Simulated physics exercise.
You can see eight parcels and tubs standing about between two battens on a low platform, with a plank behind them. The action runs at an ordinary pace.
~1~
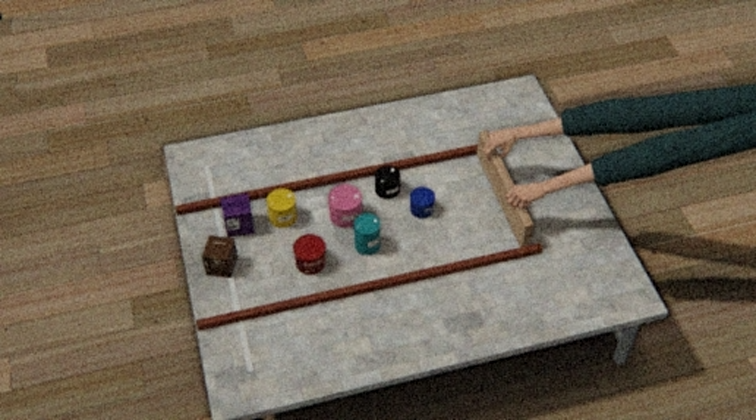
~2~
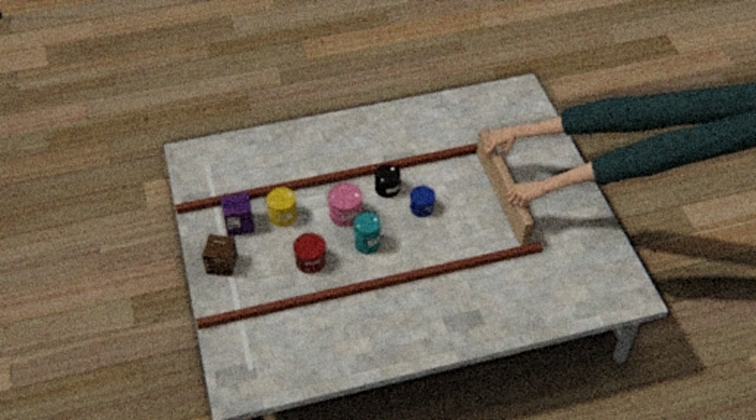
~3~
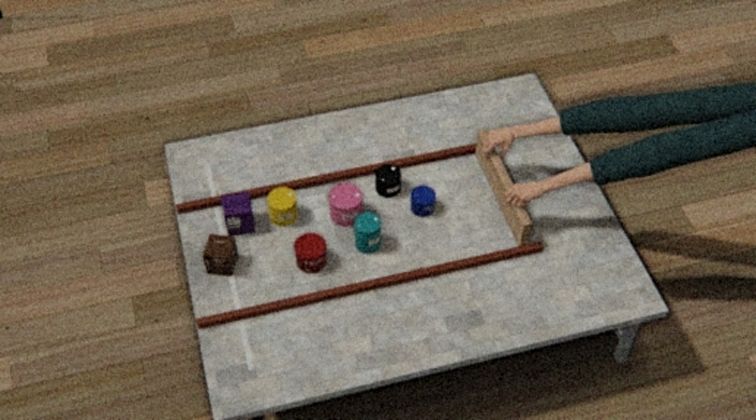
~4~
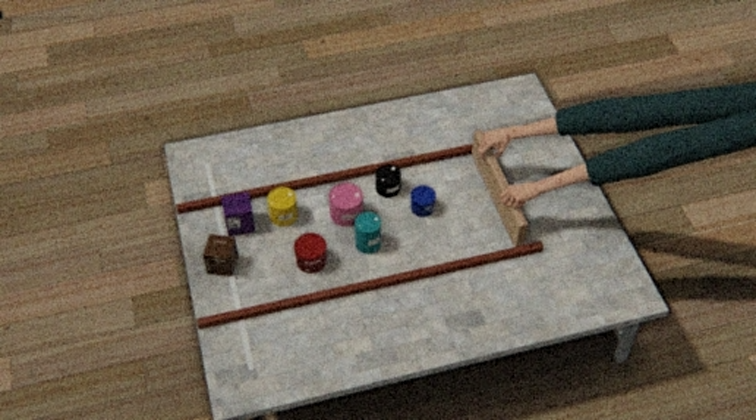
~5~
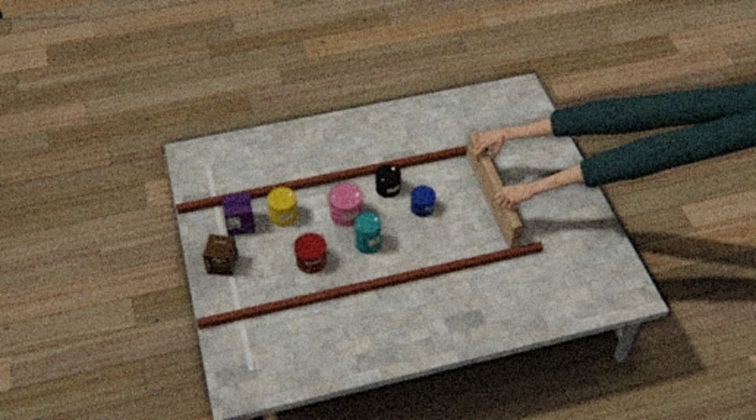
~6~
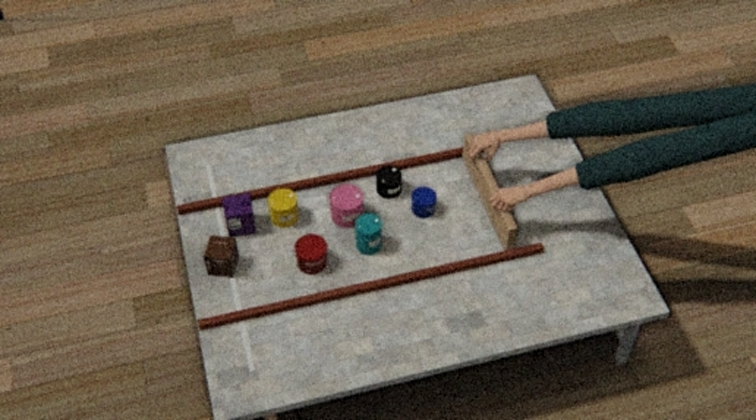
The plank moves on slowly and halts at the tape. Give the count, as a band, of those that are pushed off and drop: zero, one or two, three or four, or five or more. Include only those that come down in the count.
The tally of those that come down is below three but not nil.
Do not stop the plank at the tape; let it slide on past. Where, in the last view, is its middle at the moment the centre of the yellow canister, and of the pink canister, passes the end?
With the yellow canister it sits around (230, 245), with the pink canister around (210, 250).
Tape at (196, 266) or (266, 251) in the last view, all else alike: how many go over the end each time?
So it's 8 the first time and 0 the second time.
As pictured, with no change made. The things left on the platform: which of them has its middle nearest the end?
It's the brown box that is foremost.
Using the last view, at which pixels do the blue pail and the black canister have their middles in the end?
You'll find the blue pail at roughly (215, 259) and the black canister at roughly (205, 213).
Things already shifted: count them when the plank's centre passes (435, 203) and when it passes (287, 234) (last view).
I count 1 first and 7 after.
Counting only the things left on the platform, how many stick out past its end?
Expected count: 2.
Early on, none off yet; brown box at rest near (222, 257); purple box at rest near (239, 215); yellow canister at rest near (284, 208).
A while later, none off yet; brown box at rest near (222, 257); purple box at rest near (239, 215); yellow canister travelled a little near (274, 208).
Further along, none off yet; brown box at rest near (222, 257); purple box travelled about its own width near (207, 225); yellow canister travelled well along near (225, 208).
Finally, the number that fall off is one or two; lost, yellow canister and purple box.
